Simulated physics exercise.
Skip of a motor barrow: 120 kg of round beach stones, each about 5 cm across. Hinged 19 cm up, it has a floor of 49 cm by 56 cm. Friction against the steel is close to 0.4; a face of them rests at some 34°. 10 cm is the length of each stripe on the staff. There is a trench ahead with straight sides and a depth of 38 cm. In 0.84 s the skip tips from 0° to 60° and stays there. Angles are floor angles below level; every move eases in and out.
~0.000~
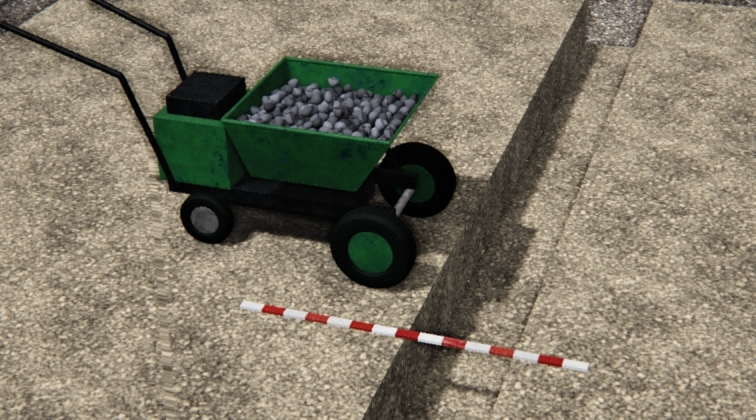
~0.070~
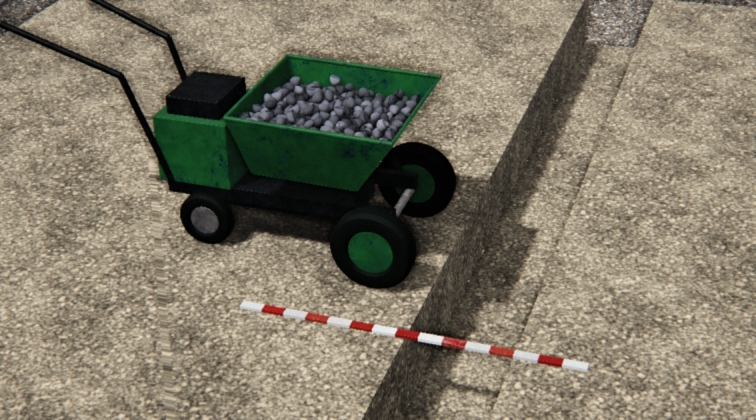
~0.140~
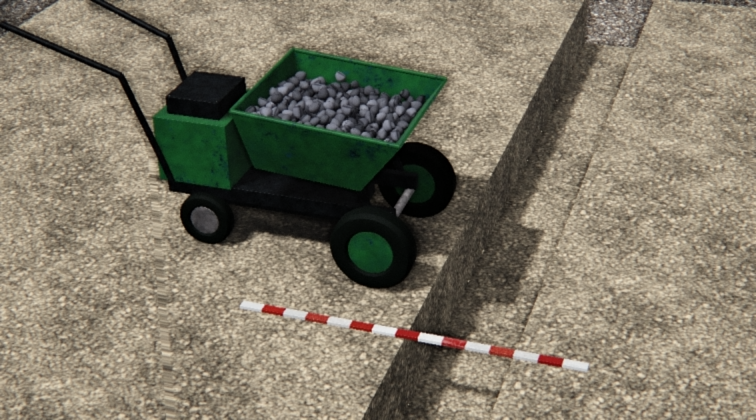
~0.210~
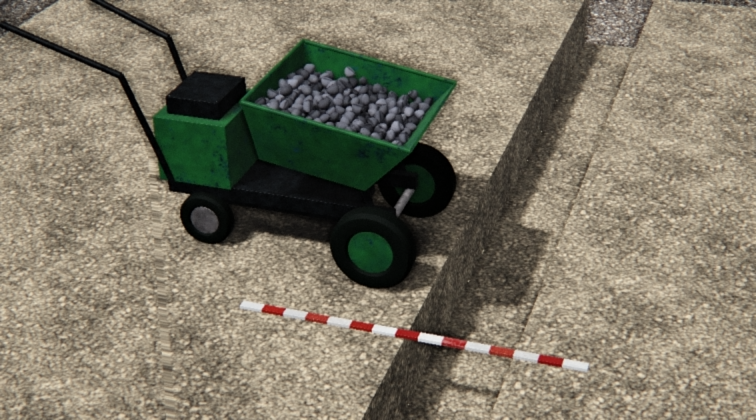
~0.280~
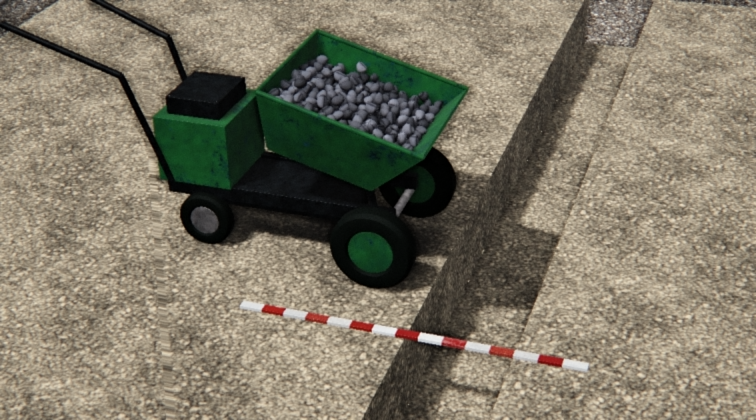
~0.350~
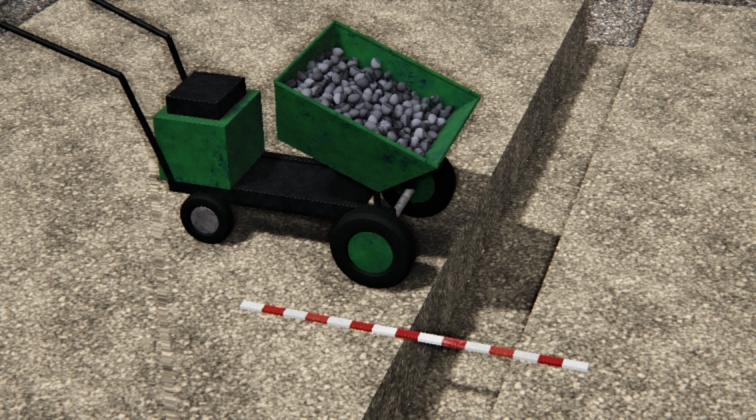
In this clip, a green motor barrow loaded with grey stones stands beside a straight-sided trench, near a red-and-white striped pole. Its skip slowly tilts forward to the right, the rear rising away from the stationary chassis.
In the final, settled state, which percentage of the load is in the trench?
30 per cent is in the trench.
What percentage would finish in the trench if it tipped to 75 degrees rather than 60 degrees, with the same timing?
Some 35% would finish there.
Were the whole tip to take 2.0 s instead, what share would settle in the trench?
Trench share: Approx. 45%.
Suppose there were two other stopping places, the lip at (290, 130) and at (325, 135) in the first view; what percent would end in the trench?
Near 60 per cent from the first place, 70 from the second.
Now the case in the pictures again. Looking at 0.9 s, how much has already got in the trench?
Around 10 per cent of it, at that instant.
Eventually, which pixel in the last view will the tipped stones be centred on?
Their centre sits close to (568, 274).
After 0.6 s the floor is at 51°; 100 % in the skip; the foremost stones are at (470, 175).
After 0.9 s the floor is at 60°; 85 % in the skip, 11 % in the trench, 4 % past the trench; the foremost stones are at (569, 263).
After 1.3 s the floor is at 60°; 51 % in the skip, 12 % in the trench, 38 % past the trench; the foremost stones are at (688, 296).
After 3.2 s the floor is at 60°; 29 % in the skip, 30 % in the trench, 41 % past the trench; the foremost stones are past the picture's edge.
